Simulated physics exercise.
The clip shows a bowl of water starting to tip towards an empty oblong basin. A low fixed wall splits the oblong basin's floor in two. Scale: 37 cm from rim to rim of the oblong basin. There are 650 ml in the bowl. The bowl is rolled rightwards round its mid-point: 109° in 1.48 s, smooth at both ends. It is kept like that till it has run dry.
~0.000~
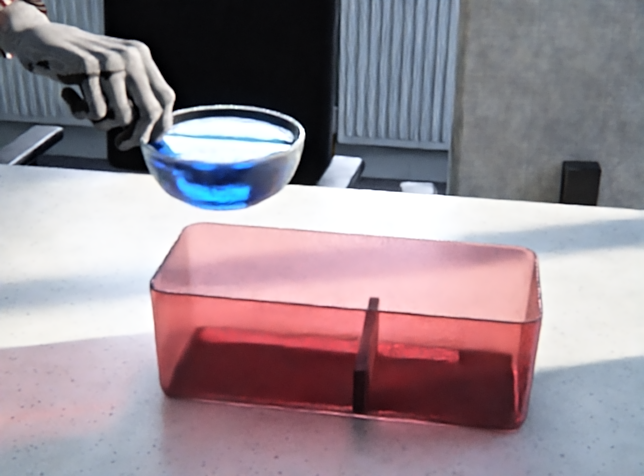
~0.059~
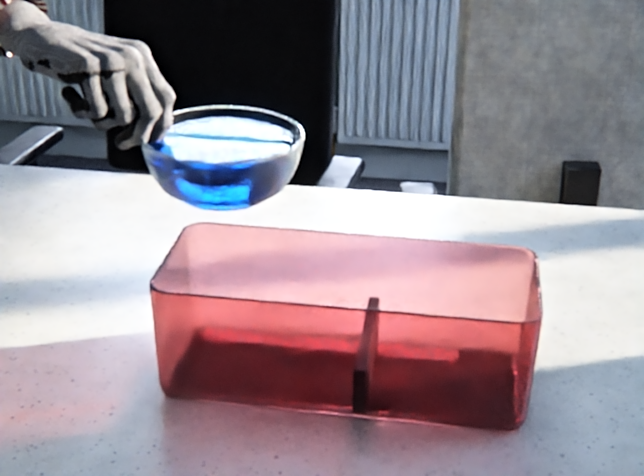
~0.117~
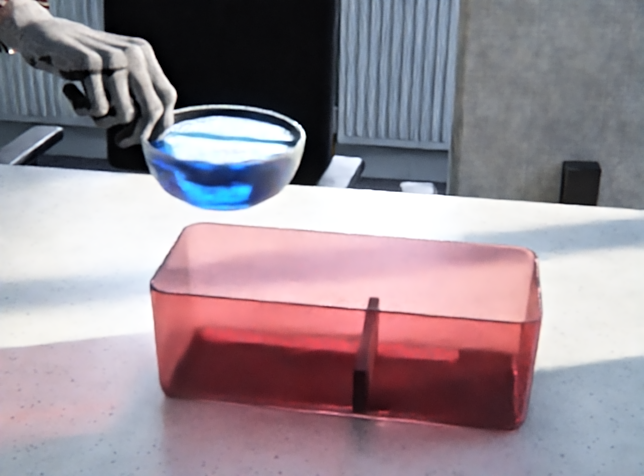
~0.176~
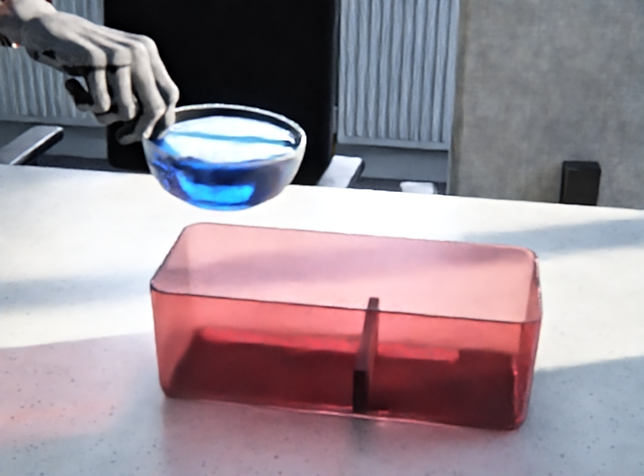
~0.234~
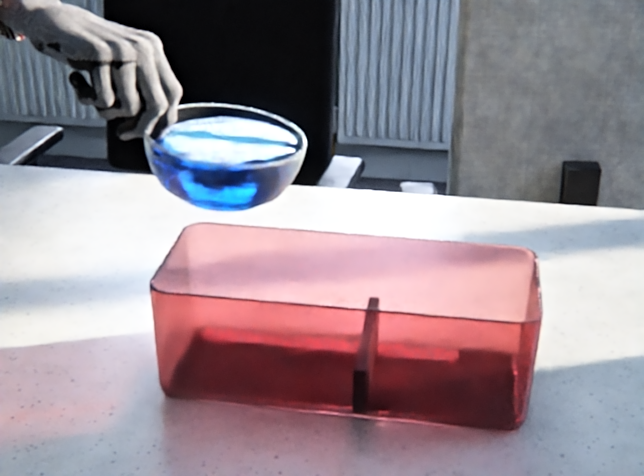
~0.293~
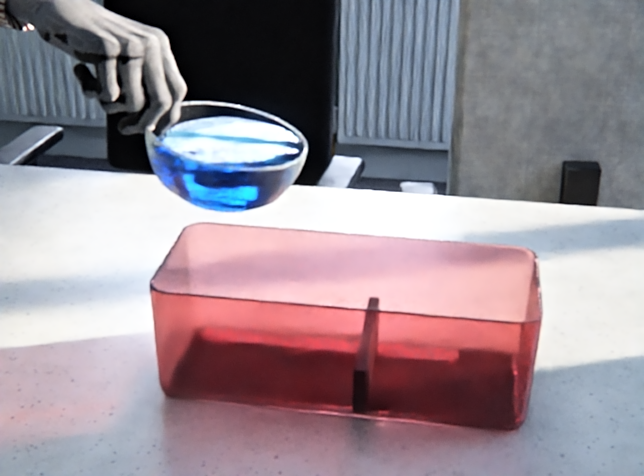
A clear glass bowl of blue water, held at its left rim by a hand above a white table, stays level at first. The hand then gradually tilts it slightly to the right, its left side rising, while the empty red oblong basin with a dividing wall sits motionless below.
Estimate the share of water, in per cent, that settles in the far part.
The far part has some 39 per cent.
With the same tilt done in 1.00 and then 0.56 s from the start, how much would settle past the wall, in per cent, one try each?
First 30, then 10 per cent.
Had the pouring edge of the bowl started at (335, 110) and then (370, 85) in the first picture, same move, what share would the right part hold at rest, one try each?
First 75, then 90 per cent.
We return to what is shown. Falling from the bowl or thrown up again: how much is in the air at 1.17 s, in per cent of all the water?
About 2 per cent.
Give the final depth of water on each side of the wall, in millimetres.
Left about 14 mm, right about 12 mm.
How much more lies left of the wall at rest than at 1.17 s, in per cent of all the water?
Some 2 per cent.
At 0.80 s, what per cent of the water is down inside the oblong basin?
About 38 per cent.
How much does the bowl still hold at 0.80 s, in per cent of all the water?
About 34 per cent.
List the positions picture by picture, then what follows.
The first frame shows tilt 0°; pouring edge (301, 140); surface from (151, 136) to (299, 146); the oblong basin's rim runs from (168, 255) to (539, 286); the wall's top is at (368, 333).
The second frame shows tilt 0°; pouring edge (301, 141); surface from (152, 136) to (299, 146).
The third frame shows tilt 2°; pouring edge (302, 143); surface from (151, 135) to (300, 147).
The fourth frame shows tilt 4°; pouring edge (303, 146); surface from (153, 135) to (301, 148).
The fifth frame shows tilt 7°; pouring edge (304, 149); surface from (154, 135) to (302, 148).
The sixth frame shows tilt 10°; pouring edge (305, 154); surface from (156, 135) to (304, 148).
After 0.80 s the tilt is 61° and 34 per cent is still to pour, 18 is left of the wall and 19 right of it.
After 1.17 s the tilt is 98° and 1 per cent is still to pour, 58 is left of the wall and 38 right of it.
After 1.56 s the tilt is 109° and 0 per cent is still to pour, 61 is left of the wall and 39 right of it.
After 1.98 s the tilt is 109° and 0 per cent is still to pour, 61 is left of the wall and 39 right of it.
In the end 61 per cent lies left of the wall, 39 right of it and 0 outside.
